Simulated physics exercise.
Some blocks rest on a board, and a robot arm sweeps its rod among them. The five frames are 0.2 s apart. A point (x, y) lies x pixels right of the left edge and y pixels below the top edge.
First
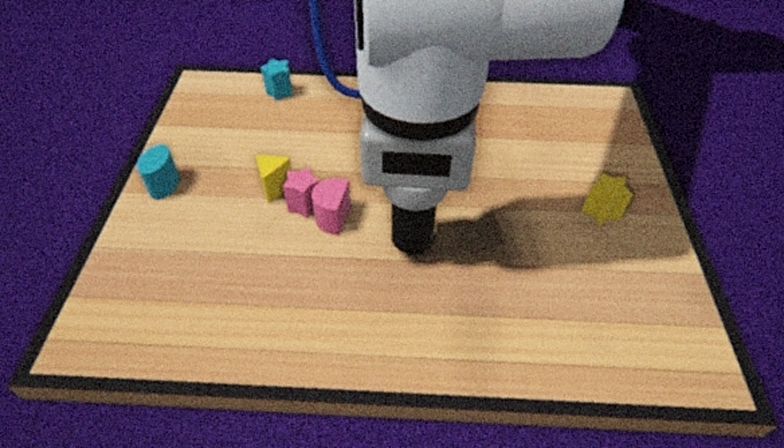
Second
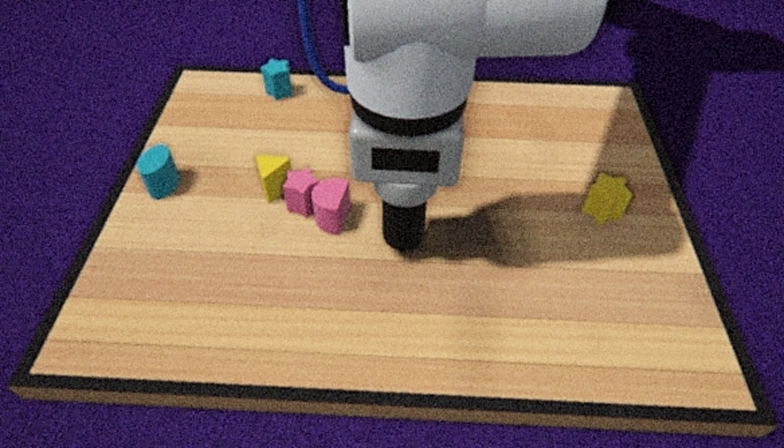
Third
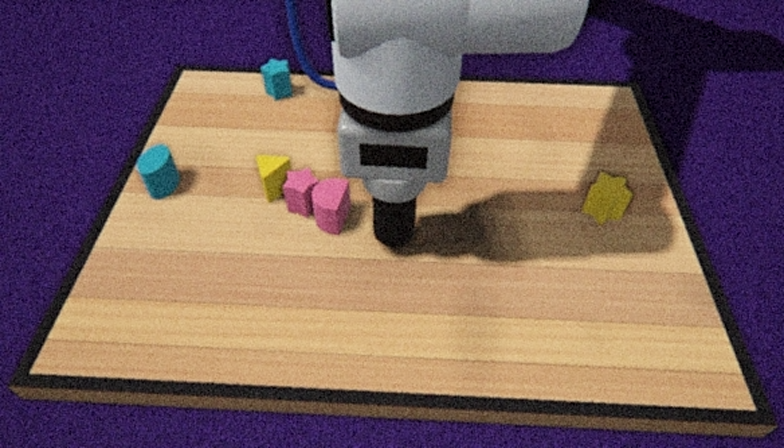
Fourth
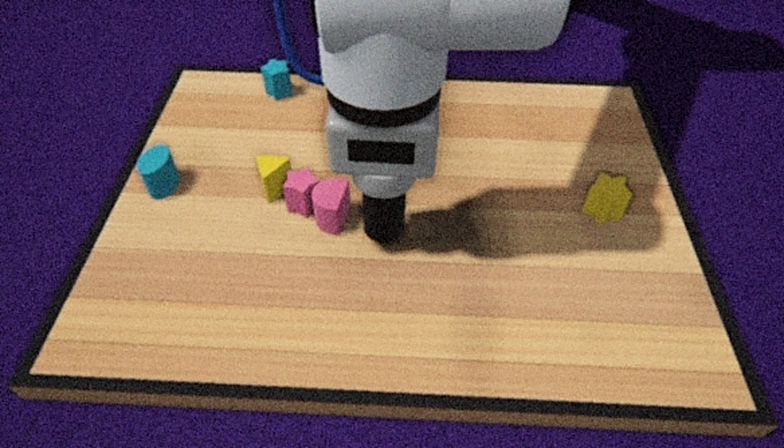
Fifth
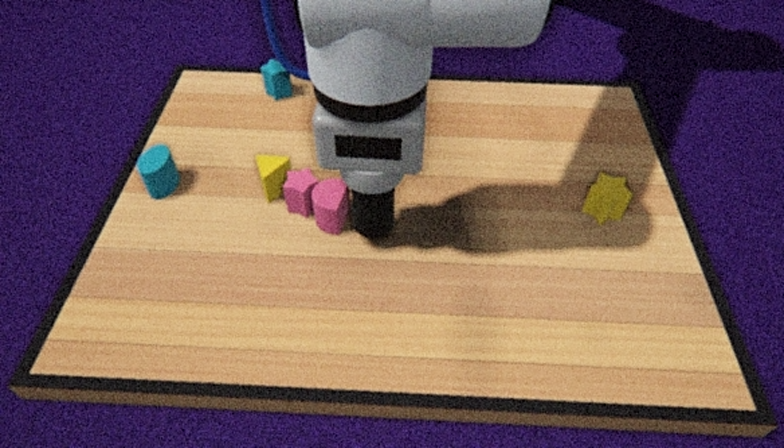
A robot arm sweeping its black rod slowly left across a wooden board toward a still cluster of pink and yellow blocks.
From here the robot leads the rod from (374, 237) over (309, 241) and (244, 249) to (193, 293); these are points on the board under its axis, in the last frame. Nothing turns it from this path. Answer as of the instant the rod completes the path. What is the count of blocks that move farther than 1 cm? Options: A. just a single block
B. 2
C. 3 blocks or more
I'll go with B - 2.
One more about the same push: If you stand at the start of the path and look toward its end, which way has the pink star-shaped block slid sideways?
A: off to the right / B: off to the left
Correct choice: A.
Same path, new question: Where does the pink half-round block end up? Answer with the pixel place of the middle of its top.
It will end up at (306, 189).
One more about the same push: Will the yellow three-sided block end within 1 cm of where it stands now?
Answer: Yes.
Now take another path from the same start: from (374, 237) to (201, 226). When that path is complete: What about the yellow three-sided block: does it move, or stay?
It shifts.
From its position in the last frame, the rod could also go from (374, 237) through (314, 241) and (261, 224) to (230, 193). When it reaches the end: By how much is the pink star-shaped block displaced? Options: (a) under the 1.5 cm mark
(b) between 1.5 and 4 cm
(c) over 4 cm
The correct letter is b.
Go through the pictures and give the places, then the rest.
In the first picture, rod's lower end (412, 238); yellow three-sided block (270, 163); pink star-shaped block (300, 179); pink half-round block (330, 192).
In the second picture, rod (403, 235); blocks still.
In the third picture, rod (394, 231); blocks still.
In the fourth picture, rod (384, 227); blocks still.
In the fifth picture, rod (374, 223); yellow three-sided block (270, 163); pink star-shaped block (300, 179); pink half-round block (330, 192).
What follows on the original path. One third of the way, rod (306, 227); pink star-shaped block (293, 170), turned 20° clockwise; pink half-round block (307, 189), turned 65° clockwise.
Two thirds of the way, rod (239, 236); pink star-shaped block (292, 170), turned 20° clockwise; pink half-round block (306, 189), turned 70° clockwise.
At the end, rod (187, 281); yellow three-sided block still; pink star-shaped block (292, 170), turned 20° clockwise; pink half-round block (306, 189), turned 70° clockwise.
